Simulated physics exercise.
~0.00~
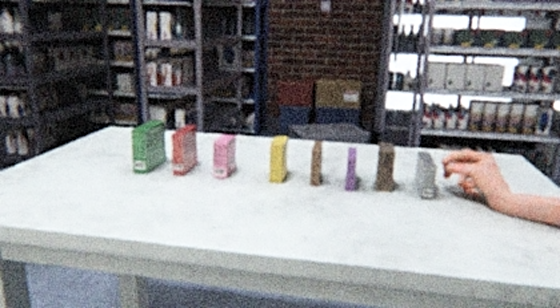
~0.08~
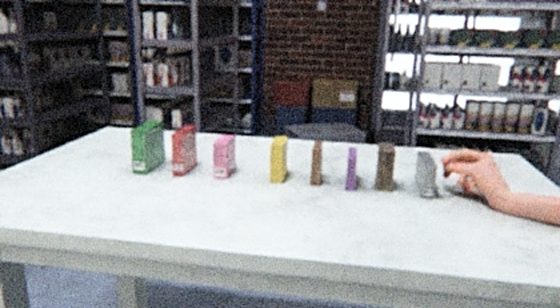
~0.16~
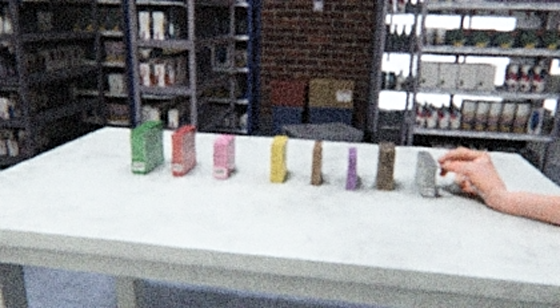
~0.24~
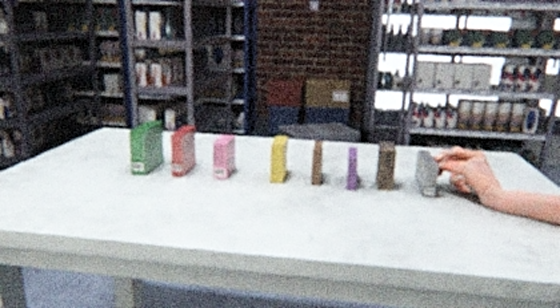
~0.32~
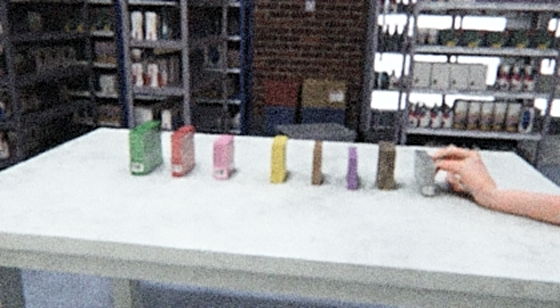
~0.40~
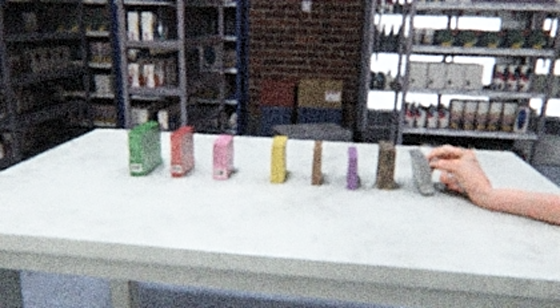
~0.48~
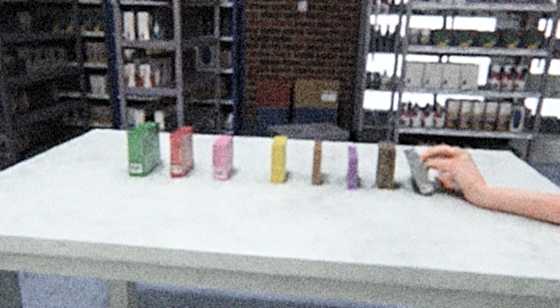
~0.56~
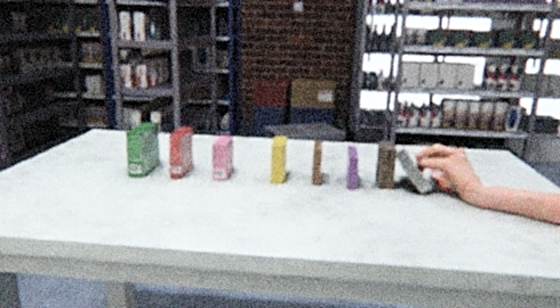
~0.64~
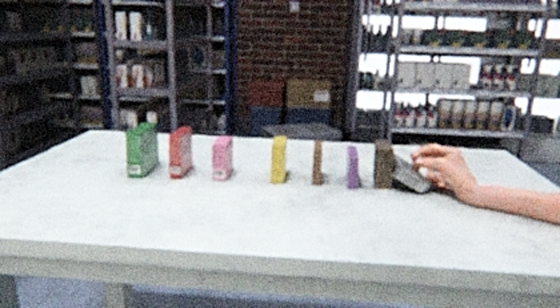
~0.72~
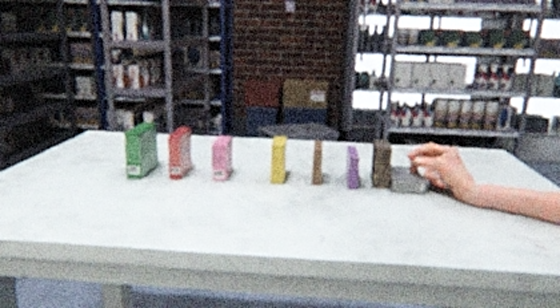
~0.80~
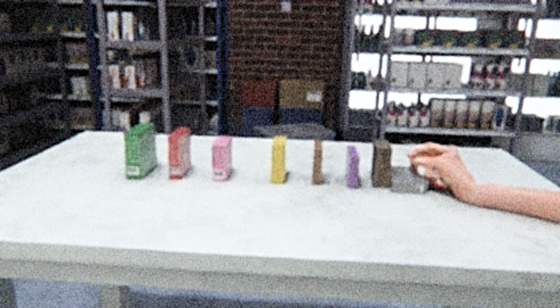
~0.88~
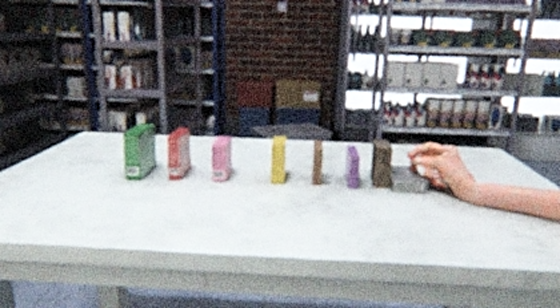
We see a row of eight coloured upright pieces on a pale table as a hand tips the grey packet at the right end leftward until it lies on its side beside the dark brown block, while the other seven stay standing.
